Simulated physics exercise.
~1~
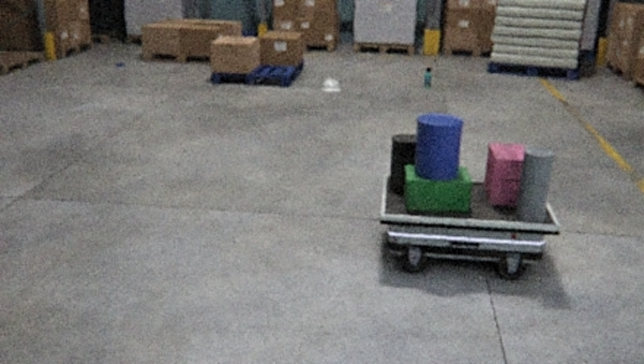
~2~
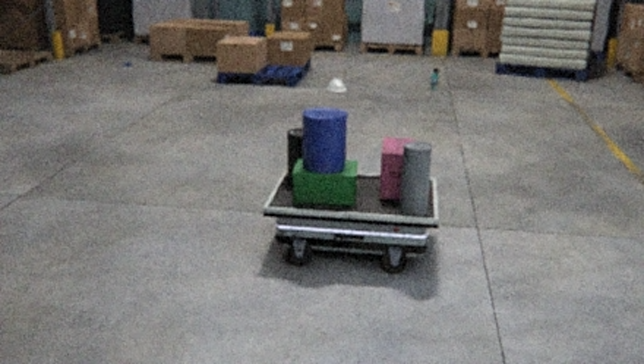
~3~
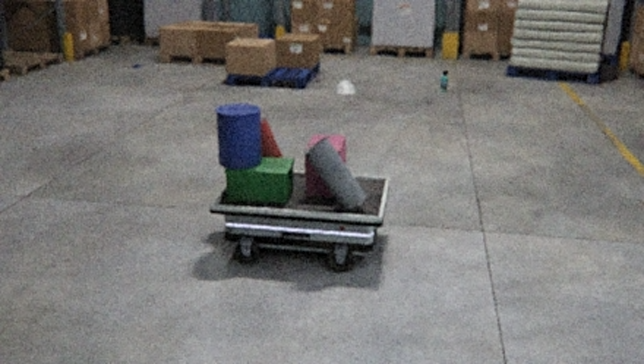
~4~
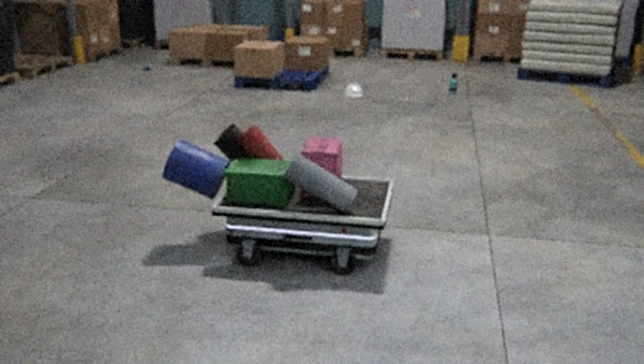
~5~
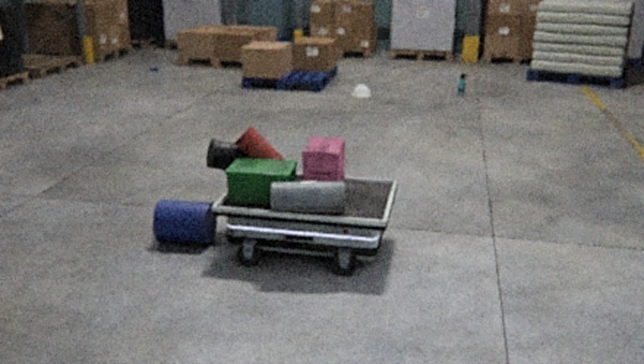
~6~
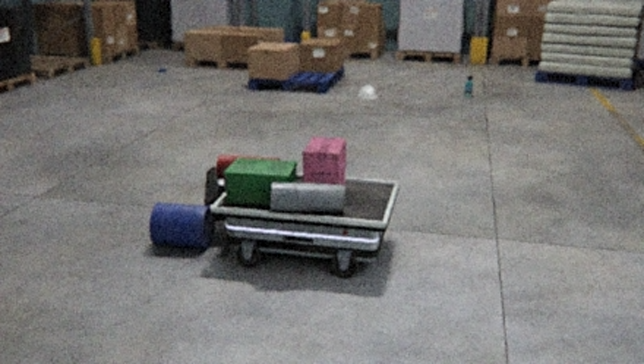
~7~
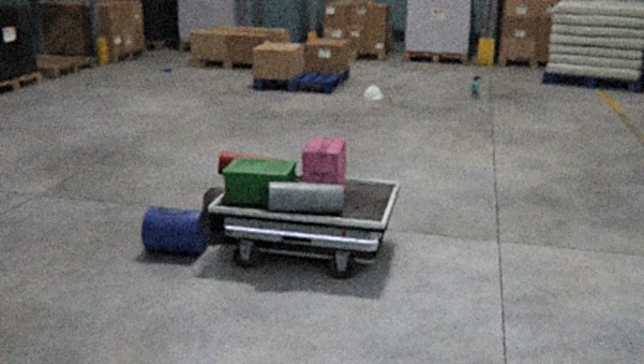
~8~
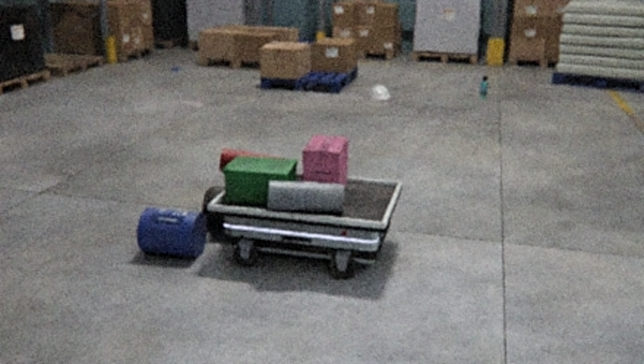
A cart rolls left and stops, toppling canisters and tipping the blue pail onto the floor.
